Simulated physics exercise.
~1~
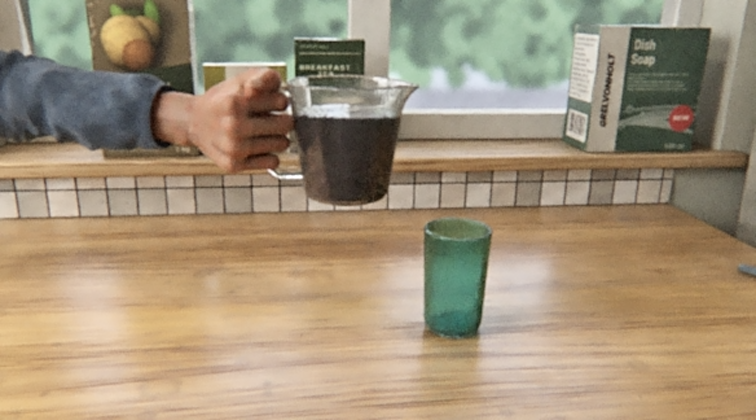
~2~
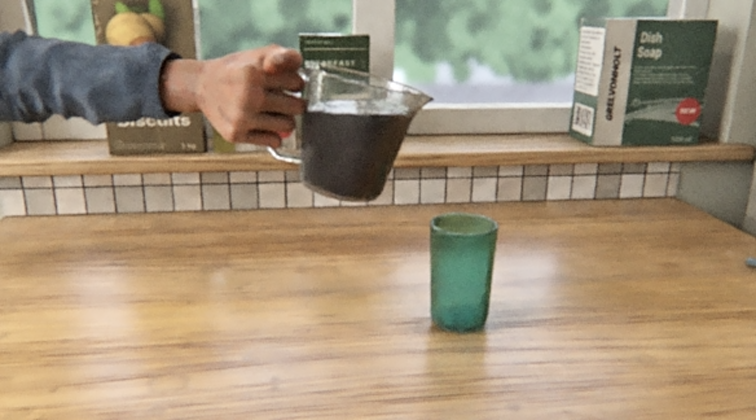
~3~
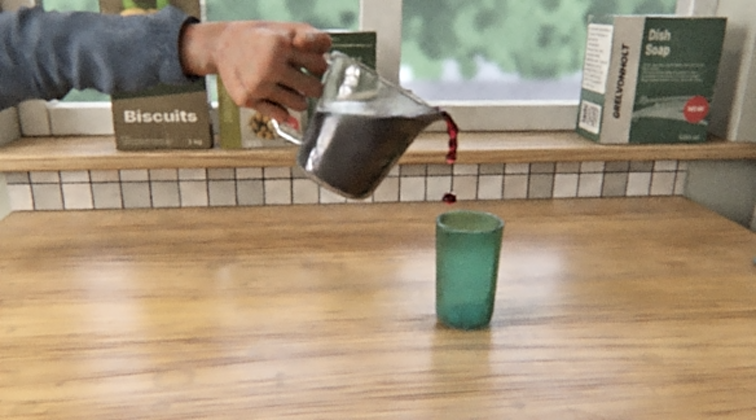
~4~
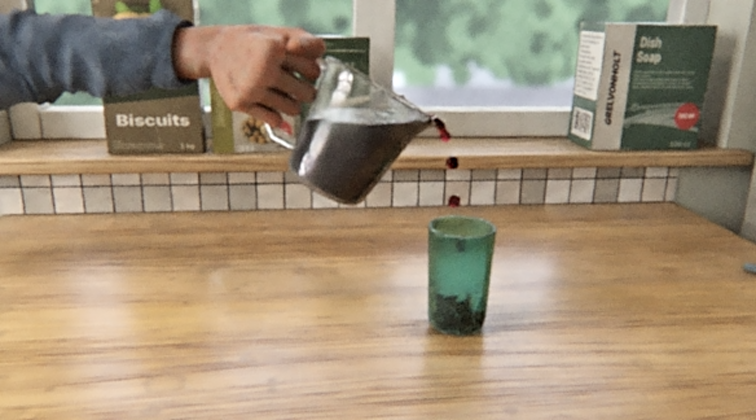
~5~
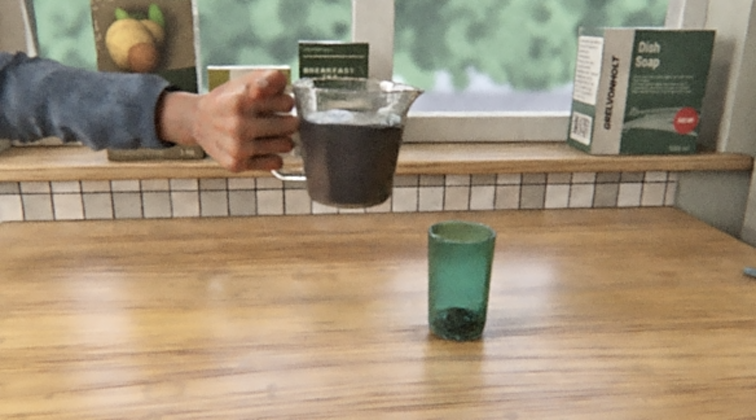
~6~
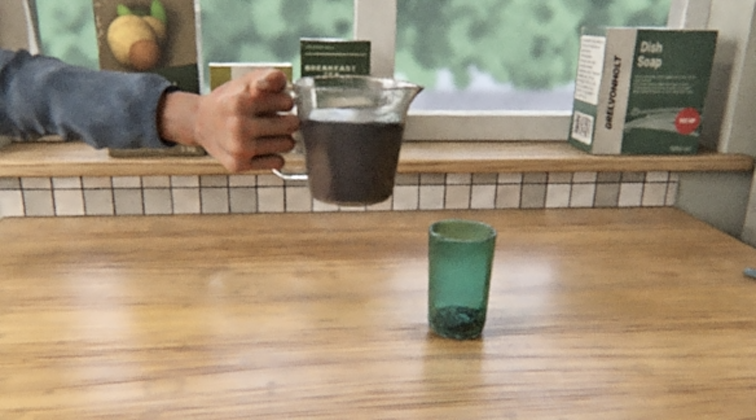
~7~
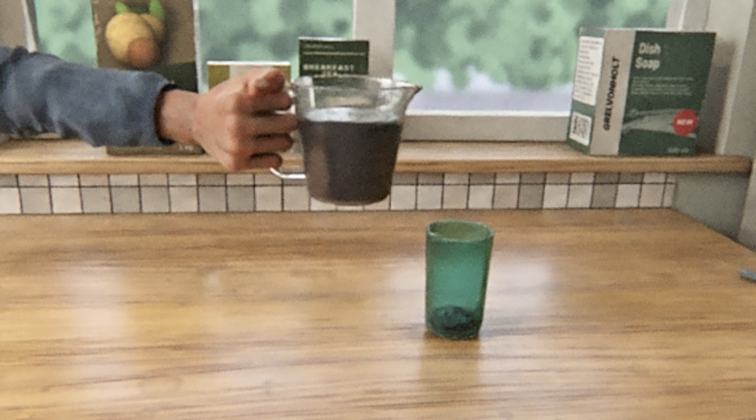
We see a hand holding a clear measuring jug of dark wine above an empty green glass on a wooden worktop. The hand tips the jug rightwards, a little red liquid falls into the glass, then the jug returns upright, still mostly full, leaving a shallow amount in the glass.
